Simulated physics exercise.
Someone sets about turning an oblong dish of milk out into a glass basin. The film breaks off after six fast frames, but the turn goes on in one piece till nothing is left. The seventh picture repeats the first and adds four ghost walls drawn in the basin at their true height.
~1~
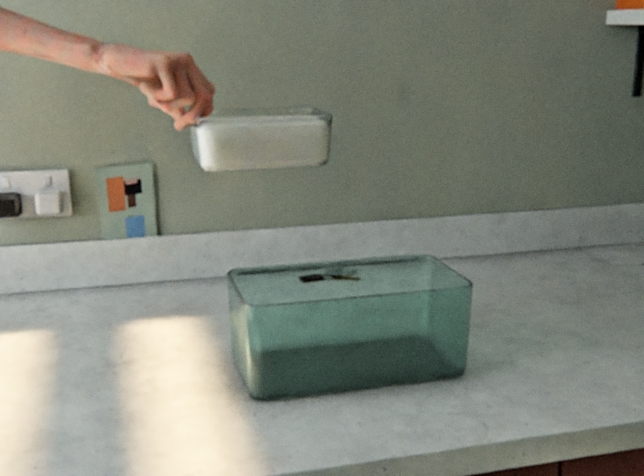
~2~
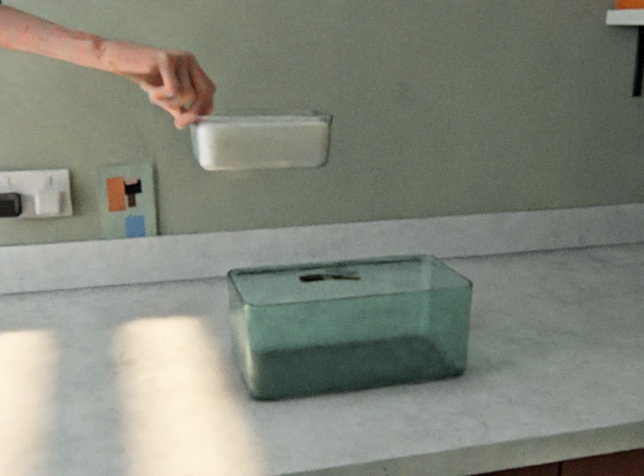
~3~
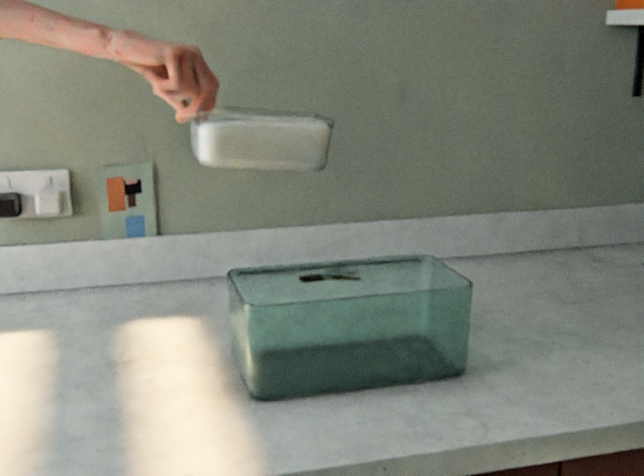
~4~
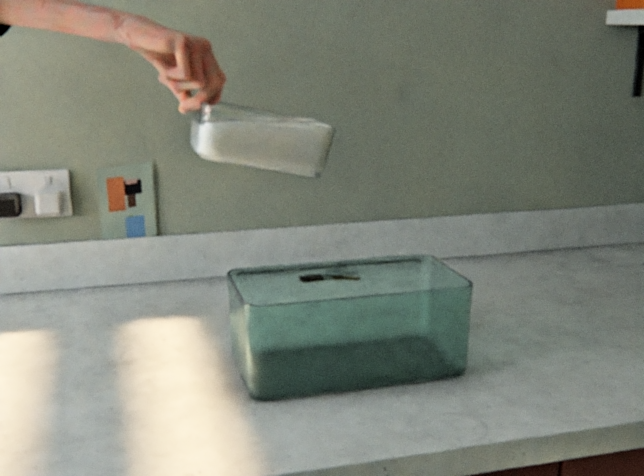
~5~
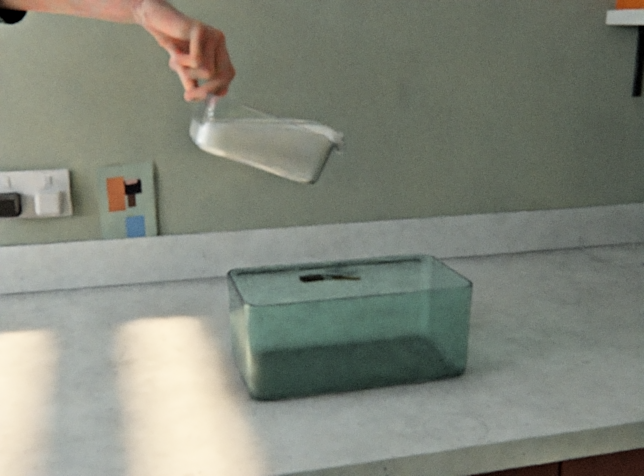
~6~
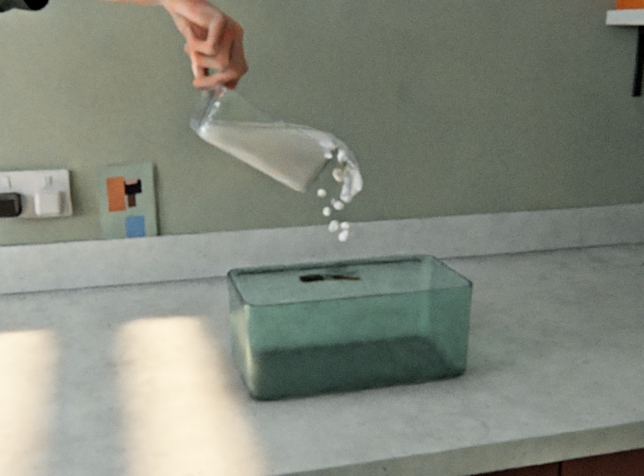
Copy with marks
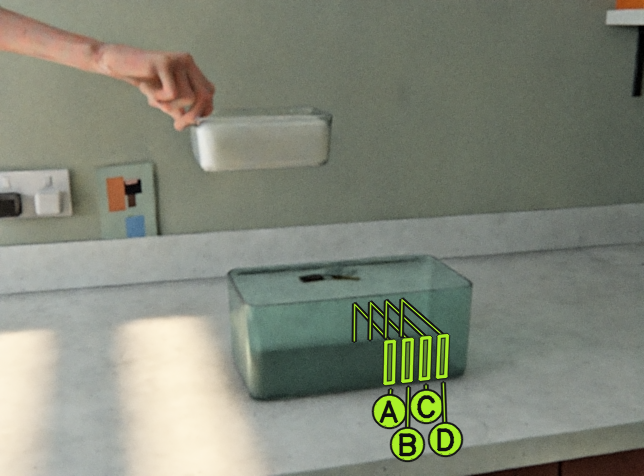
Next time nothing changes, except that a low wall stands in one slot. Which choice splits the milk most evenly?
The best place is B.
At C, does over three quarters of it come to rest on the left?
Yes, it does.
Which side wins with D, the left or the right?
More ends on the left.
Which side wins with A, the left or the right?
The right side.
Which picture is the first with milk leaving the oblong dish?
Picture 5.
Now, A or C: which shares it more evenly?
Place A.
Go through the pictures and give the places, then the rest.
In the first frame, upright, lip at (321, 110); basin from (248, 399) to (464, 373); nothing has left yet.
In the second frame, upright, lip at (322, 112); nothing has left yet.
In the third frame, tipped about 6°, lip at (323, 116); nothing has left yet.
In the fourth frame, tipped about 12°, lip at (325, 124); nothing has left yet.
In the fifth frame, tipped about 21°, lip at (326, 134); milk is over the lip, down to (333, 148).
In the sixth frame, tipped about 31°, lip at (325, 146); milk is over the lip, down to (338, 234).
In lime, A at (390, 389); B at (408, 387); C at (425, 385); D at (443, 383).
With A, about 30 % ends left of the wall and 65 % right of it; 5 % is lost outside.
With B, about 47 % ends left of the wall and 48 % right of it; 4 % is lost outside.
With C, about 86 % ends left of the wall and 9 % right of it; 5 % is lost outside.
With D, about 94 % ends left of the wall and 2 % right of it; 4 % is lost outside.
